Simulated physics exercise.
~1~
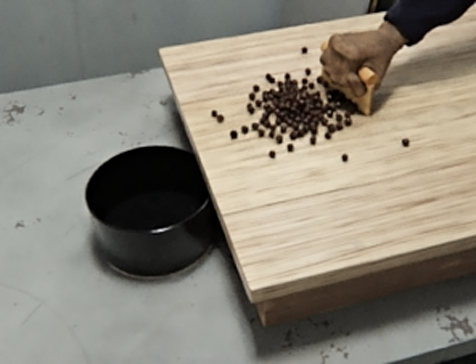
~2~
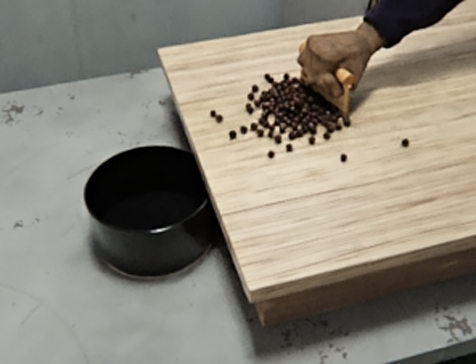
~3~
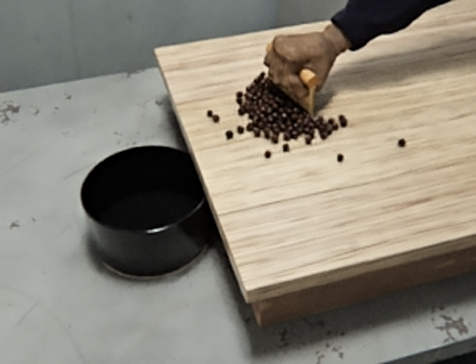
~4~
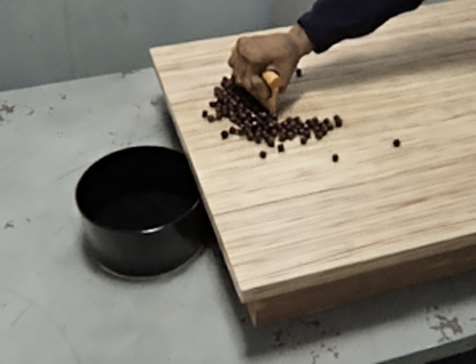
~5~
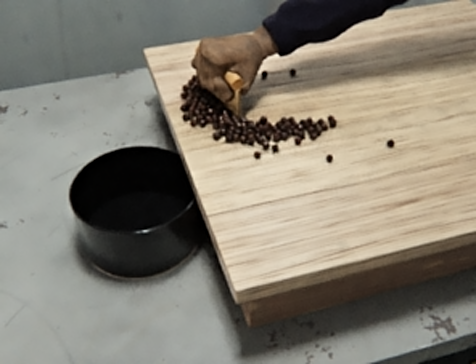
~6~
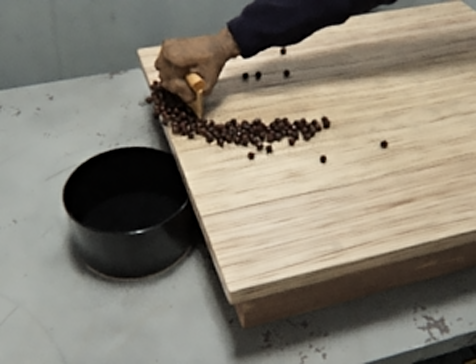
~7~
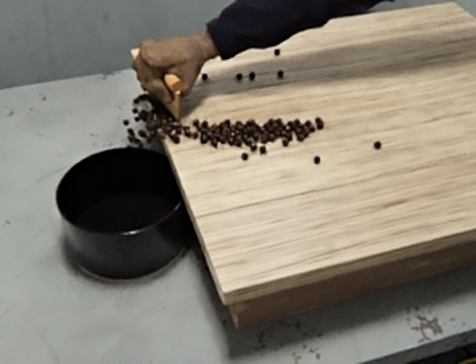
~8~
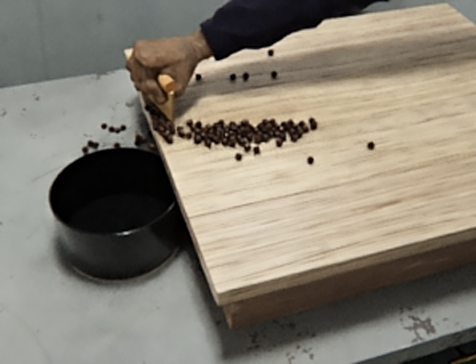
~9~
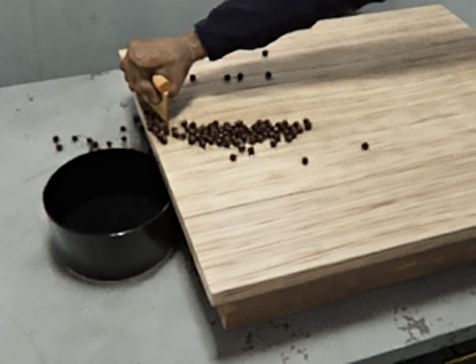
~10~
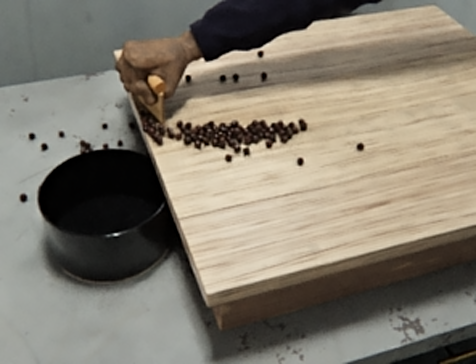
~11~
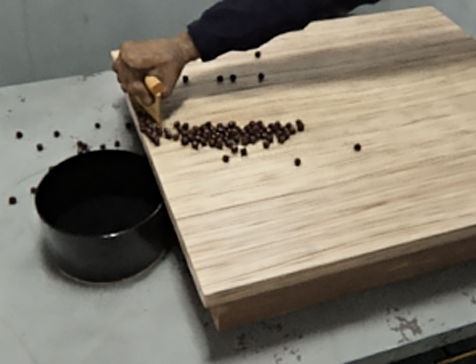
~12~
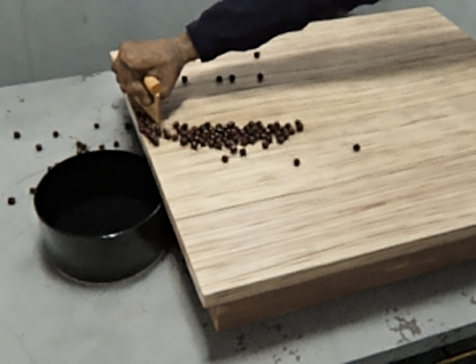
A hand scrapes dark balls left across a board, and some miss the black pot.
